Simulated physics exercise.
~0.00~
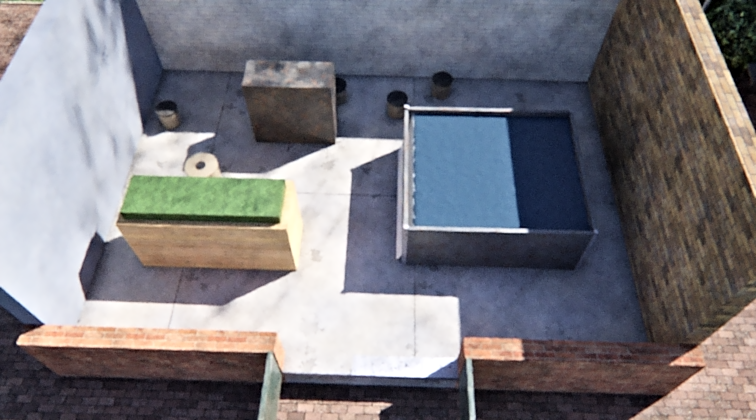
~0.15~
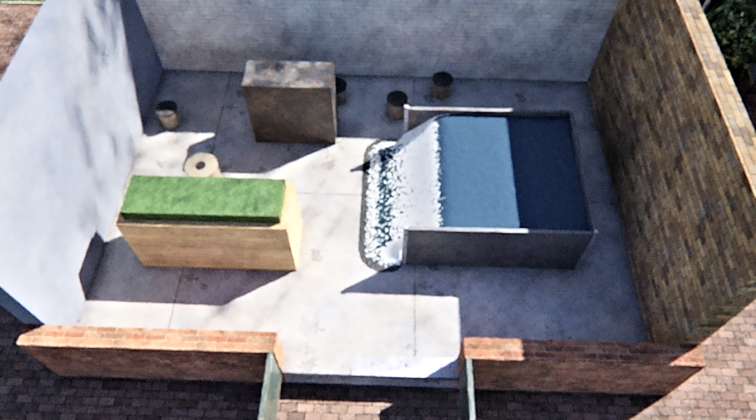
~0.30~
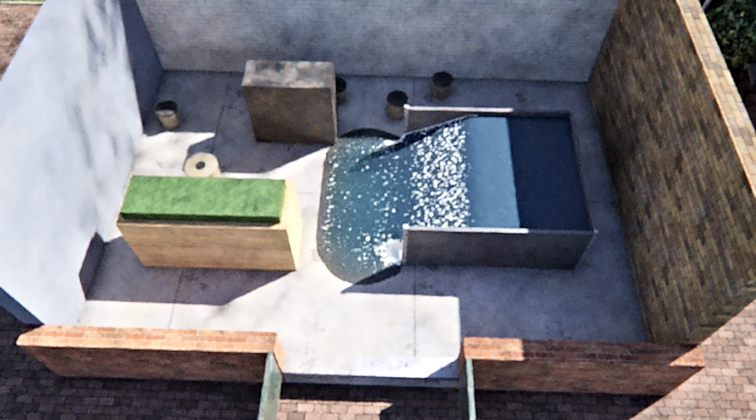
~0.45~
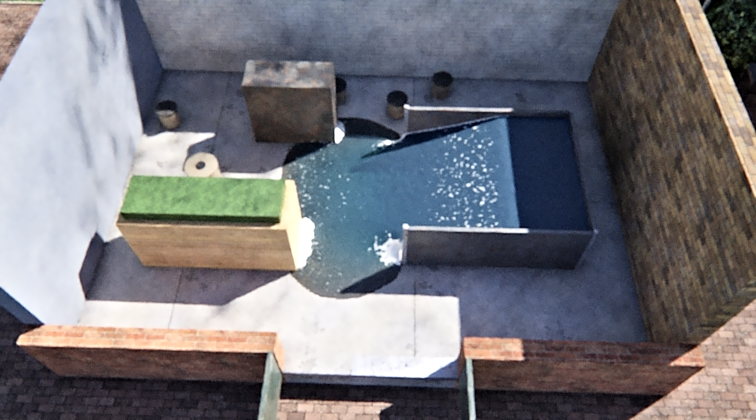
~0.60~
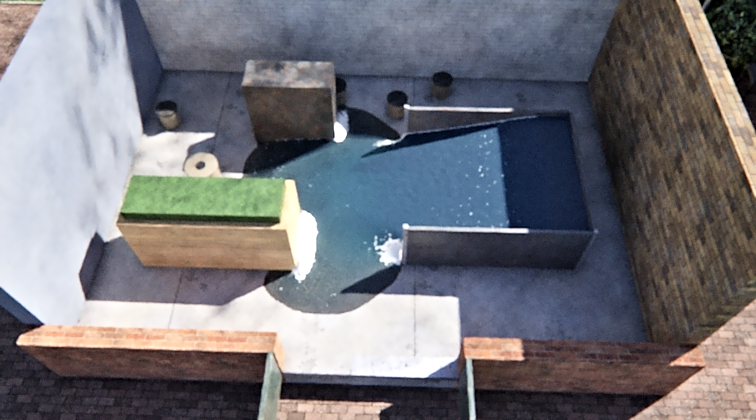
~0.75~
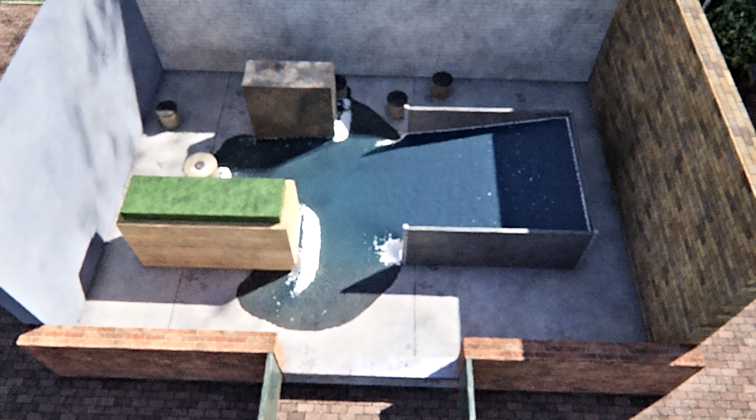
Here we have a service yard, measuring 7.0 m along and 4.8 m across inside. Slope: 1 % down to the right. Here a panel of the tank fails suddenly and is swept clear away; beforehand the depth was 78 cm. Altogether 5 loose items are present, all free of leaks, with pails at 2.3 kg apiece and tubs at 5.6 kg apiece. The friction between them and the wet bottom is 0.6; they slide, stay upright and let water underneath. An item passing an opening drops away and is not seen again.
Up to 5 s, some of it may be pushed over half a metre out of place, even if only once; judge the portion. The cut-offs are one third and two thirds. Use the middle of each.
The way it's going, it will be the top band.
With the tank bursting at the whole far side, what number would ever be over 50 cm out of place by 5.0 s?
In that case the number is 5.
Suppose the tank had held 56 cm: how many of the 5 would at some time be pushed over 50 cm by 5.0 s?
That would make 5 of them.
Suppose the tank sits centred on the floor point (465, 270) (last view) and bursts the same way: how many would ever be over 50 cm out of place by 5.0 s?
Then 5.
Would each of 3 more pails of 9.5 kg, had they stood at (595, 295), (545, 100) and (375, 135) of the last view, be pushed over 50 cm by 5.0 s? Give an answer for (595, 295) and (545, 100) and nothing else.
Well, in turn they are below that and below that.
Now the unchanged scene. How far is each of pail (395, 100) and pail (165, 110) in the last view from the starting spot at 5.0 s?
Taking them in turn, I get 250 cm for the first and 100 cm for the second.
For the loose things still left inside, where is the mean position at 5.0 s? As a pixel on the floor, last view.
Somewhere near (357, 118).
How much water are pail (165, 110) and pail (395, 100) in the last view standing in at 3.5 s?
Depth approx. 8 cm / 1 cm.
After 1.1 s 1 of 5 are over 50 cm from their spots; 0 afloat.
After 2.2 s 3 of 5 are over 50 cm from their spots; 2 afloat.
After 3.5 s 4 of 5 are over 50 cm from their spots; 3 afloat.
After 5.0 s 5 of 5 are over 50 cm from their spots, and 5 have been at some point; 5 afloat.
